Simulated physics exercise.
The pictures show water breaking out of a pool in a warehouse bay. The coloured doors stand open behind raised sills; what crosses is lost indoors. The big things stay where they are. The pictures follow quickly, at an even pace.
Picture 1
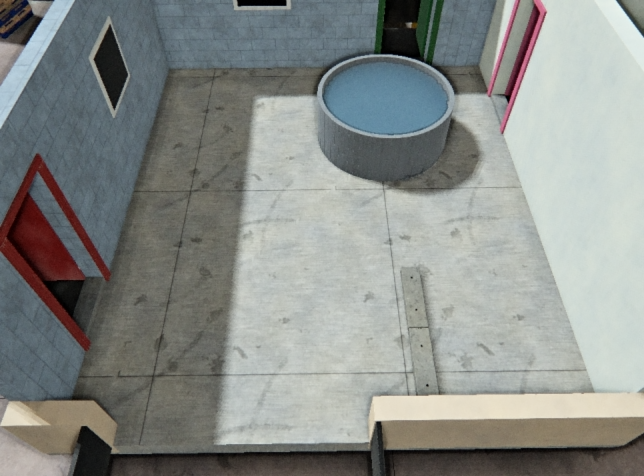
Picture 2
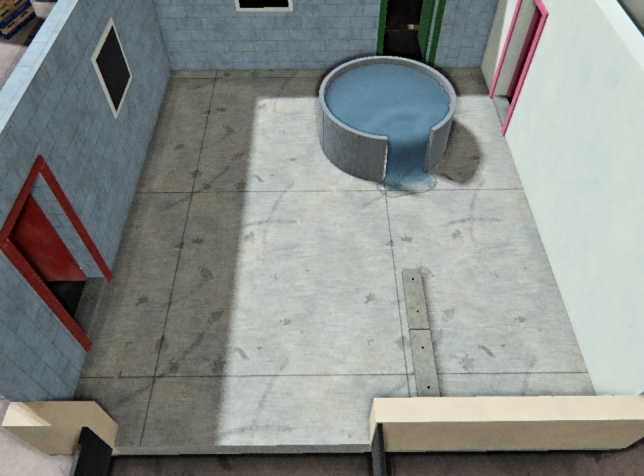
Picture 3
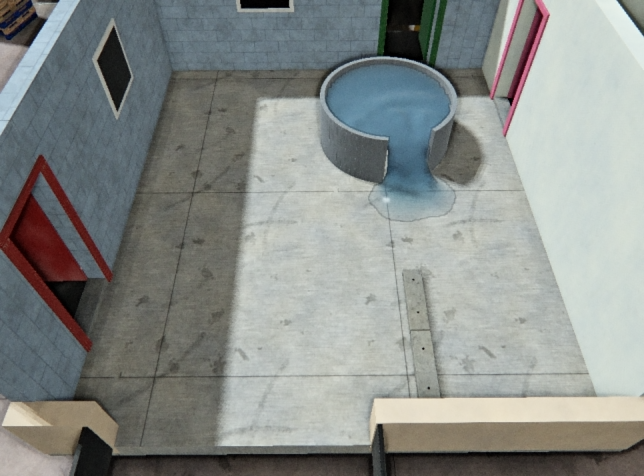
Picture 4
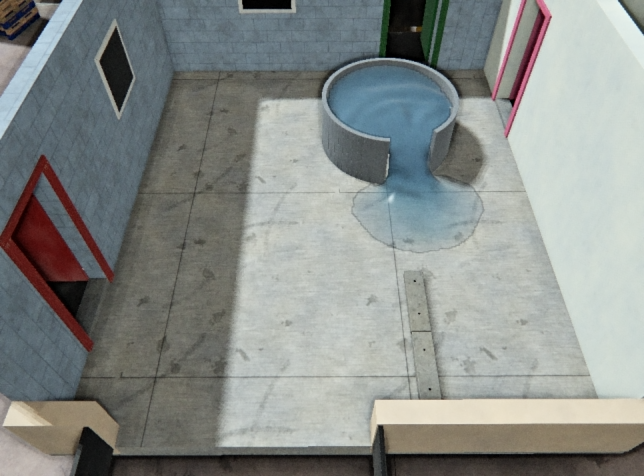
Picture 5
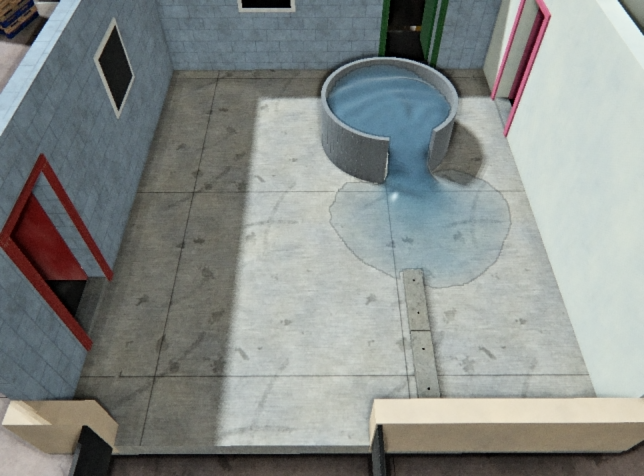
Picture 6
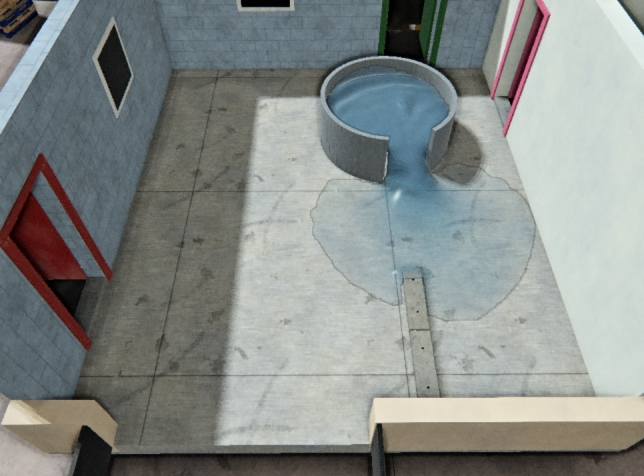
A round tank full of water sat still on a pale concrete floor, then its front opened and water poured out through the gap, spreading forward in a widening puddle around a narrow strip.
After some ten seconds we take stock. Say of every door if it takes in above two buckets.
One by one: The red door holds within the limit; the green door holds within the limit; the pink door holds within the limit.
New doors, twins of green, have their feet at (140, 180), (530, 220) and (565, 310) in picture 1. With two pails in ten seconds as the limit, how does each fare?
In that order: Is under, lets more in, takes more.
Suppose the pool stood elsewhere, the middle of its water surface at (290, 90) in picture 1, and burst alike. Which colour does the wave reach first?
First comes the red-painted one.
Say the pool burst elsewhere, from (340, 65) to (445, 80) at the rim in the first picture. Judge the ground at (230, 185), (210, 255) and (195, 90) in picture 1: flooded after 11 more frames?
One after the other: Dry, no water, under water.
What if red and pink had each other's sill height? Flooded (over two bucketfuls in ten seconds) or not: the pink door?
In short: Pink keeps below it.
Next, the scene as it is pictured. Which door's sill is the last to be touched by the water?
I say the door marked green.
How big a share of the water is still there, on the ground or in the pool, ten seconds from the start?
Close to 80 %.
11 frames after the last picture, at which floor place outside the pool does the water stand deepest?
Around (564, 420).
A moment on, water covers 30 % of the floor; the red door not reached, the green door not reached, the pink door not reached.
Next, water covers 40 % of the floor; the red door not reached, the green door not reached, the pink door not reached.
Then, water covers 40 % of the floor; the red door not reached, the green door not reached, the pink door wet at the sill, nothing in.
Later, water covers 50 % of the floor; the red door wet at the sill, nothing in, the green door not reached, the pink door wet at the sill, nothing in.
In the end, water covers 80 % of the floor; the red door wet at the sill, nothing in, the green door under two buckets in, the pink door wet at the sill, nothing in.
